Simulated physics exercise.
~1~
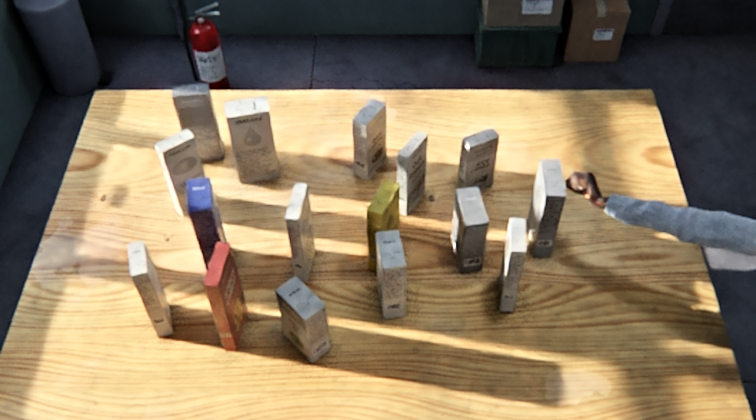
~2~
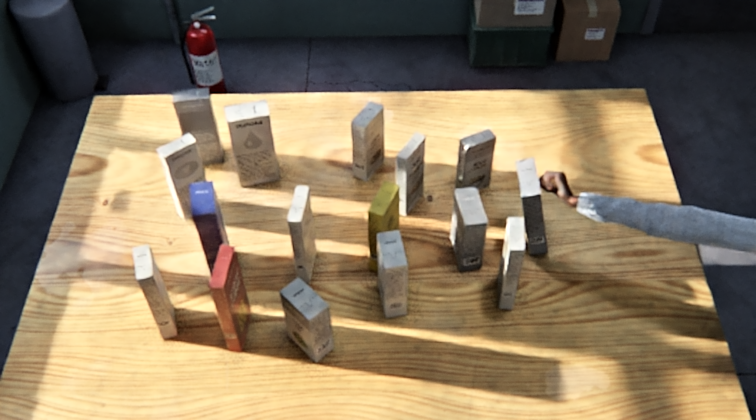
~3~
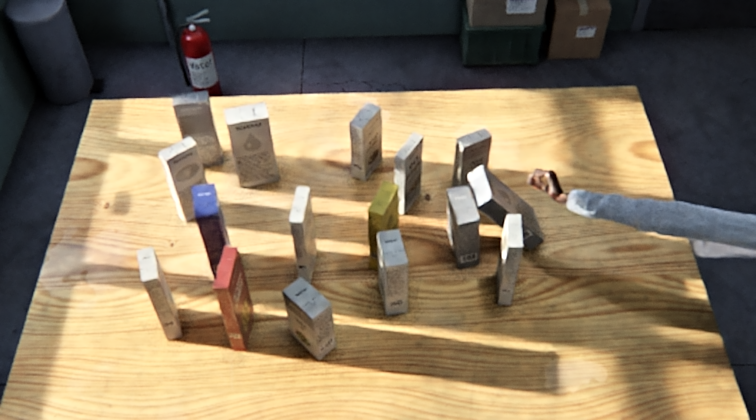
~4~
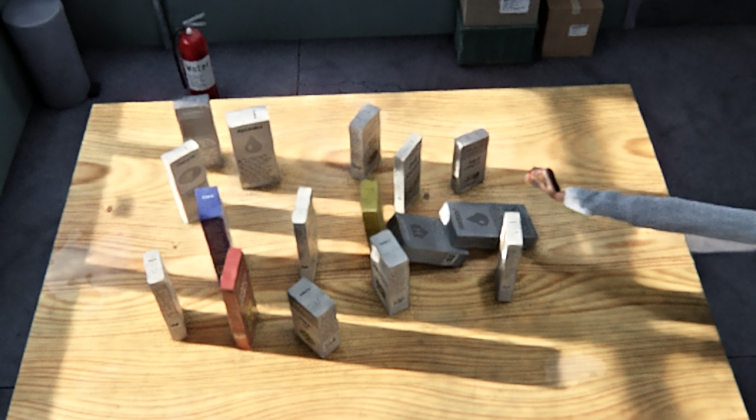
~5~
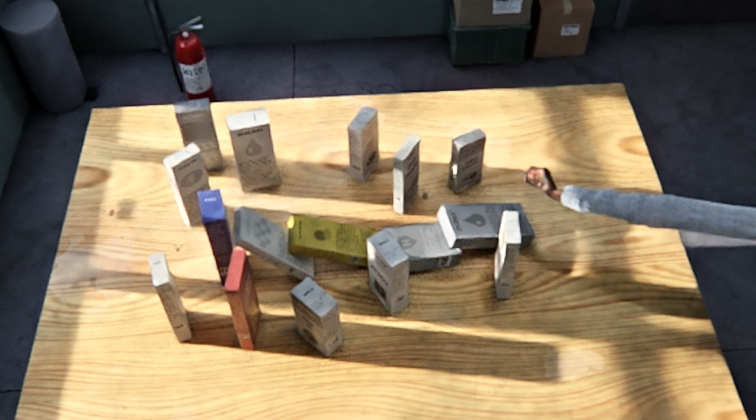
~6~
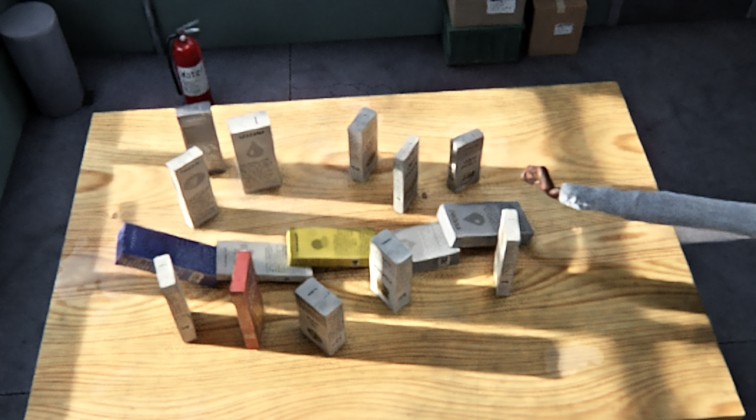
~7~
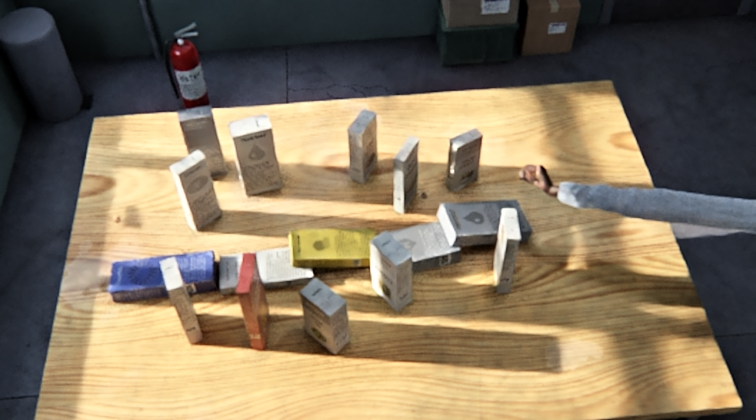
In a dim room with a fire extinguisher and boxes behind, a wooden table is seen from above as the view drifts slightly sideways. Upright boxes stand scattered across it, mostly grey and white, with a blue and a red one at left and a yellow one near the middle. A grey-sleeved arm at right tips a grey box leftward, then stays back. It knocks down a neighbour, then the yellow box and a pale one fall in turn. Finally the blue box topples and lies flat, while the red box and the others stay standing.
